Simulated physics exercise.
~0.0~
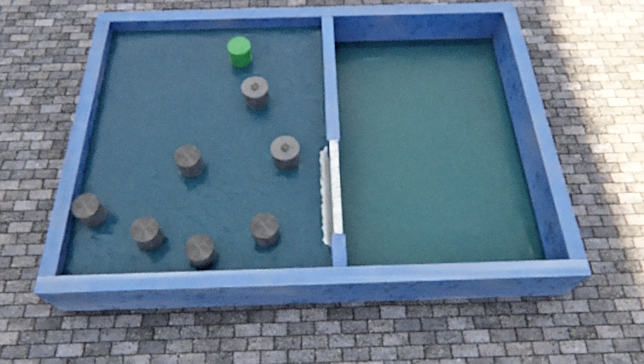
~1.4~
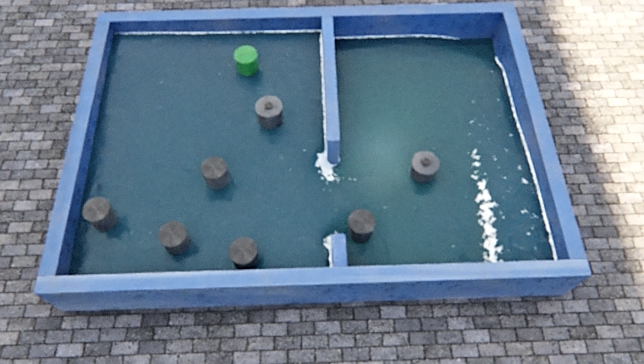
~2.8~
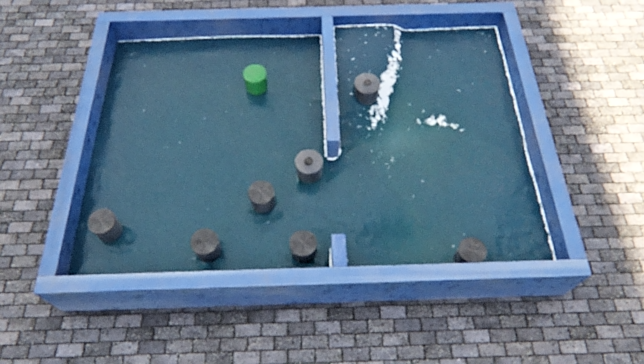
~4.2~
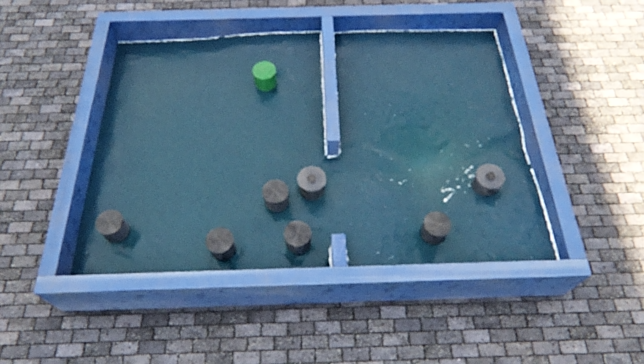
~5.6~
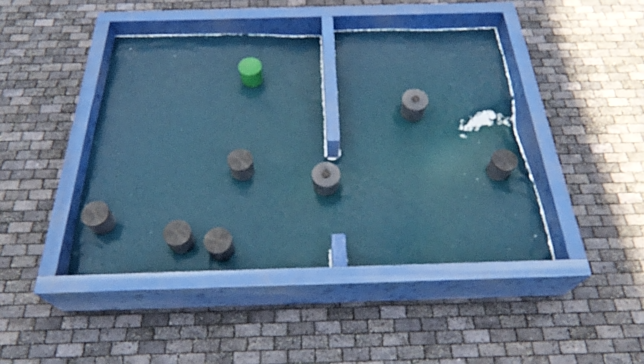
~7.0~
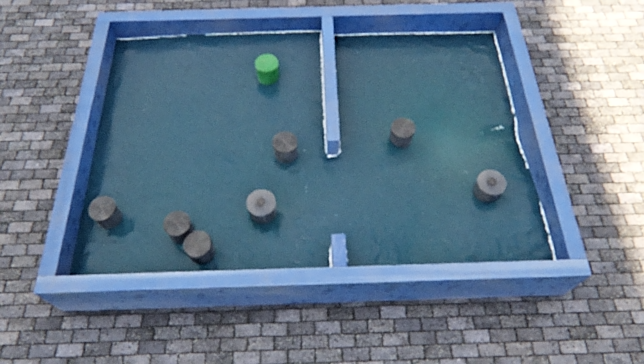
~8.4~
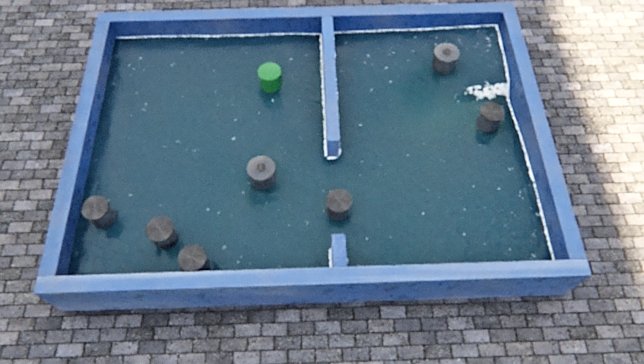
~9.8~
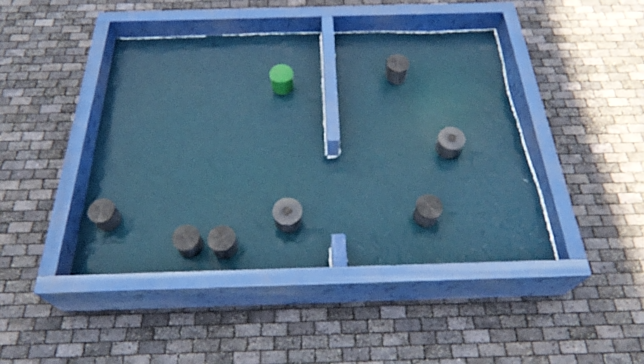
A blue-walled rectangular basin on grey paving, seen from high above, is split by a divider, with seven dark tubs and one green pail floating in the deeper water on the left. The board in the divider's lower part is gone, and water rushes through the gap into the right side, throwing up white foam. Two dark tubs sweep through and circle there, while others drift about on the left. As the foam thins, another tub slips through the opening. At the end three dark tubs float on the right, and the green pail remains left of the divider, near the top.
